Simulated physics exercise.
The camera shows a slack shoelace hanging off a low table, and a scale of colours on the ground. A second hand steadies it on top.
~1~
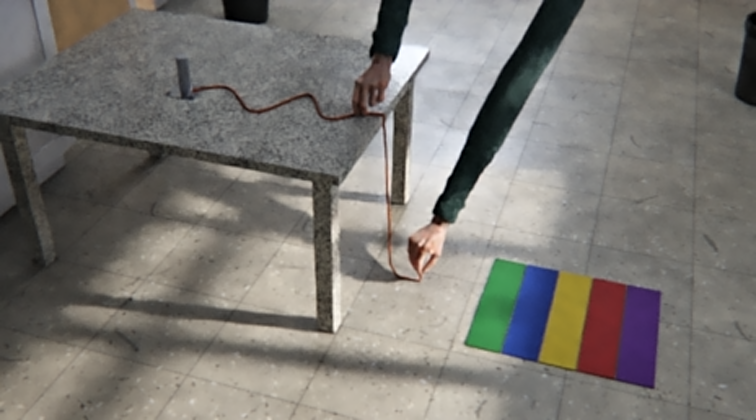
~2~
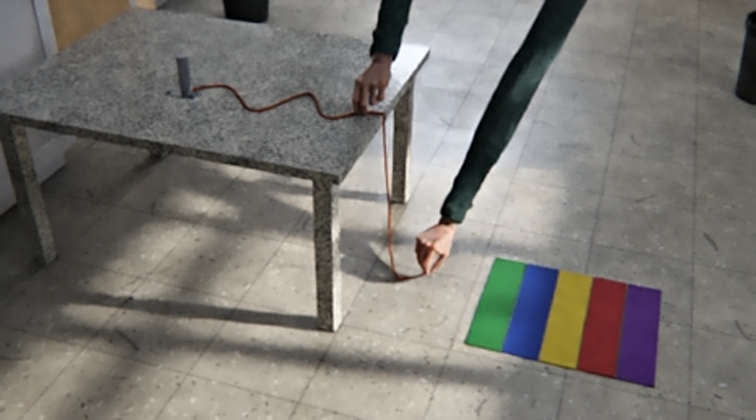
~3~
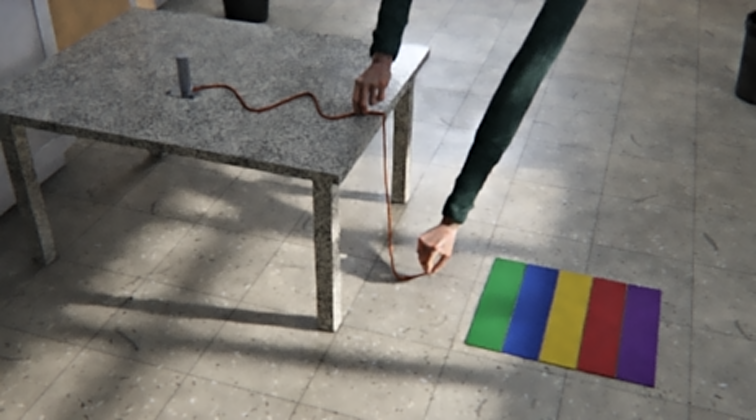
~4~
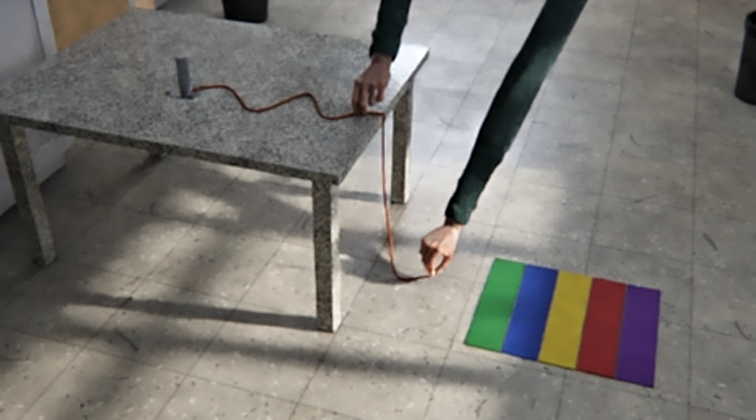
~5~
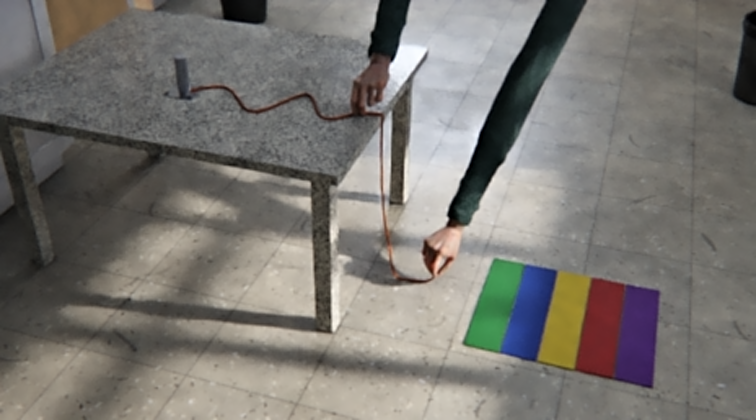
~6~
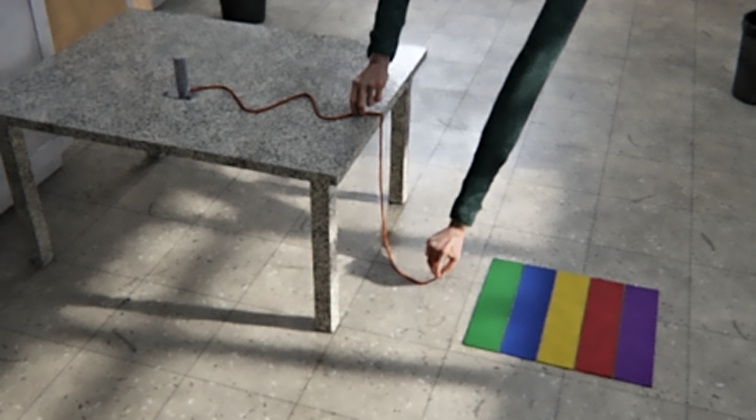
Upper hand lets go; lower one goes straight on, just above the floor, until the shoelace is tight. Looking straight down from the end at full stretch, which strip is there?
The purple strip is there.
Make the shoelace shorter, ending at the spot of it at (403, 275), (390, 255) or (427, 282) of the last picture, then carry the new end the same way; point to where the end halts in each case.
Roughly at (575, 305) for the first, (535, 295) for the second and (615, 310) for the third.
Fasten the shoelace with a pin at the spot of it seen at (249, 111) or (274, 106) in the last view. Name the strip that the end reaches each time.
The end comes to rest on red and then on red.
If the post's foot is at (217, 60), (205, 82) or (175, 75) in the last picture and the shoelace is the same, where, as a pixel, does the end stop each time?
Try by try: (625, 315), (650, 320) and (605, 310).
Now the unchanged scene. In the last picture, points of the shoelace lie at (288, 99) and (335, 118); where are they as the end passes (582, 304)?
About (326, 112) for the first point; the other lies about (389, 155).
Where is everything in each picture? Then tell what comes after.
In the first frame, end (422, 271); green (488, 331); blue (524, 340); yellow (561, 348); red (599, 356); purple (637, 365).
In the second frame, end (430, 271); shoelace through (231, 88) (273, 106) (318, 108) (384, 120) (388, 191) (391, 258).
In the third frame, end (432, 272).
In the fourth frame, end (435, 273); shoelace through (230, 88) (272, 107) (317, 108) (383, 121) (384, 191) (391, 259).
In the fifth frame, end (437, 274).
In the sixth frame, end (440, 275); shoelace through (228, 89) (270, 107) (315, 109) (381, 121) (381, 191) (391, 259).
Soon after, end near (582, 304); over yellow.
Then, end near (619, 312); over red.
At full stretch, end near (640, 316); over purple. It gets as far as the purple strip.
